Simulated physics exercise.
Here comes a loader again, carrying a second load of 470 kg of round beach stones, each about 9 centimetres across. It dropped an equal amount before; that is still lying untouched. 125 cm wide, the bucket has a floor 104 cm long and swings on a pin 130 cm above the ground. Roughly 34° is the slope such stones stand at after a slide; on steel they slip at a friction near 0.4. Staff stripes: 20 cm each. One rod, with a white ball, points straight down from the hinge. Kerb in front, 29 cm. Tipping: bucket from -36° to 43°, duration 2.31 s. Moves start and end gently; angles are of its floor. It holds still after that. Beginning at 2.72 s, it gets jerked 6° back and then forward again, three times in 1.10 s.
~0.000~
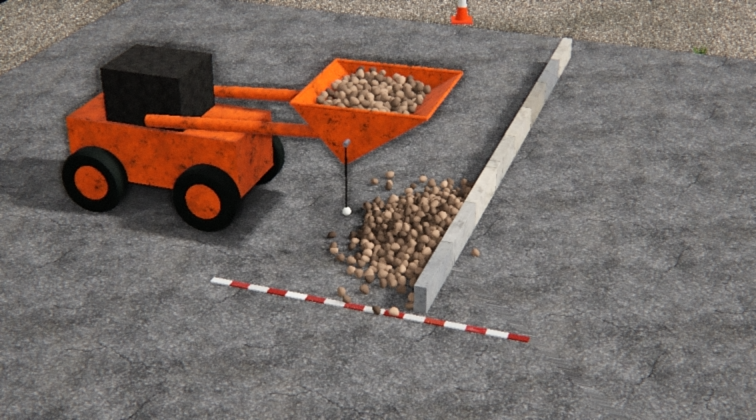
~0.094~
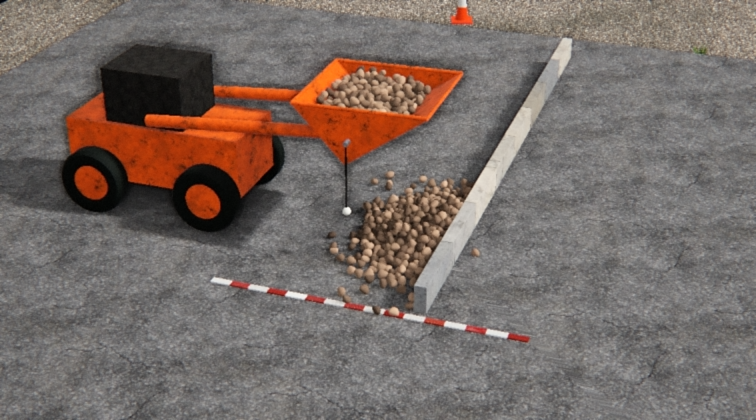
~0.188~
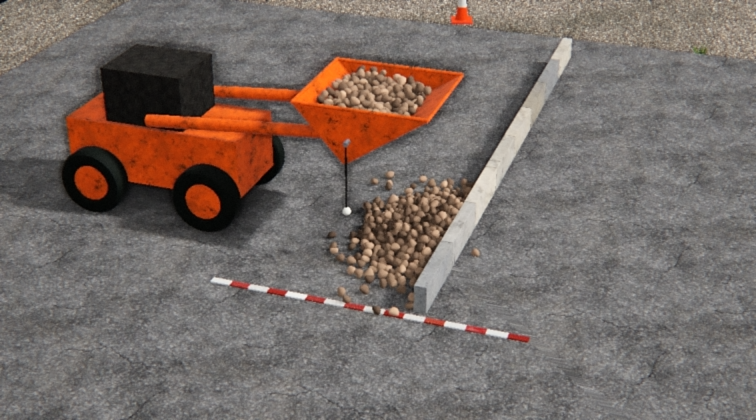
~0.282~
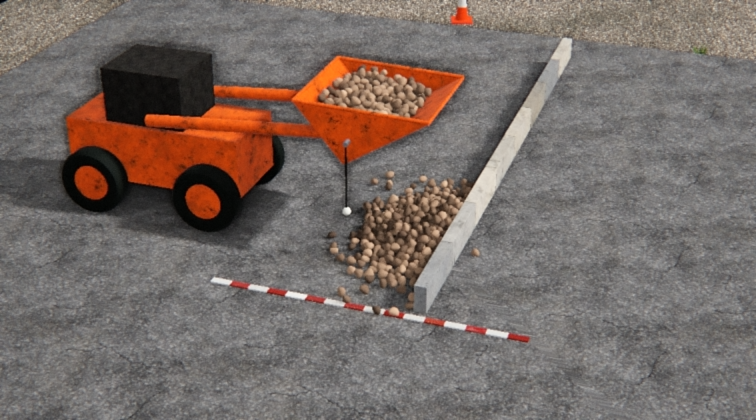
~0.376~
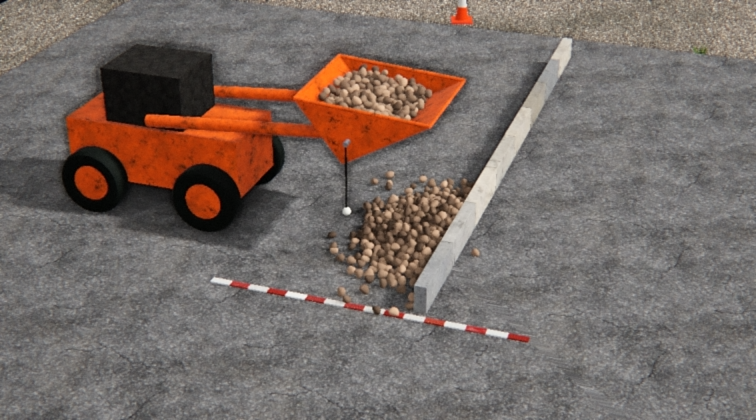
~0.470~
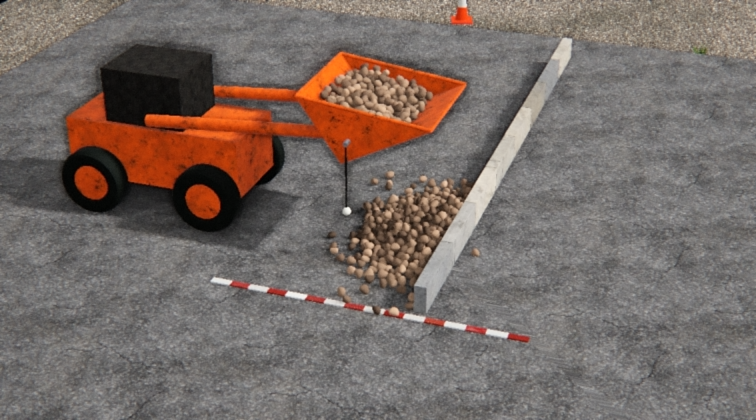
Orange loader standing still beside a heap of brown stones against a kerb, its raised, stone-filled bucket tilting slightly forward.
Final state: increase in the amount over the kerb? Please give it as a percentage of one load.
About 33 %.
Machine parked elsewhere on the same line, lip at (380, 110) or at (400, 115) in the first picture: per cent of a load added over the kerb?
Some 0 percent first and 5 percent second.
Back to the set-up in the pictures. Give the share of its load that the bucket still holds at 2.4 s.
About 5 percent.
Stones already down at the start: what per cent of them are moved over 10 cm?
About 10 %.
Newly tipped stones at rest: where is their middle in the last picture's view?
I'd point to about (446, 227).
After 1.7 s the floor is at 31°; in per cent of one load, 87 in the bucket, 113 on this side of the kerb; the foremost stones are at (458, 208).
After 2.4 s the floor is at 43°; in per cent of one load, 7 in the bucket, 168 on this side of the kerb, 26 over the kerb; the foremost stones are at (531, 261).
After 4.3 s the floor is at 43°; in per cent of one load, 0 in the bucket, 166 on this side of the kerb, 34 over the kerb; the foremost stones are at (586, 269).
After 7.1 s the floor is at 43°; in per cent of one load, 0 in the bucket, 166 on this side of the kerb, 34 over the kerb; the foremost stones are at (586, 269). Net gain over the kerb, 33.
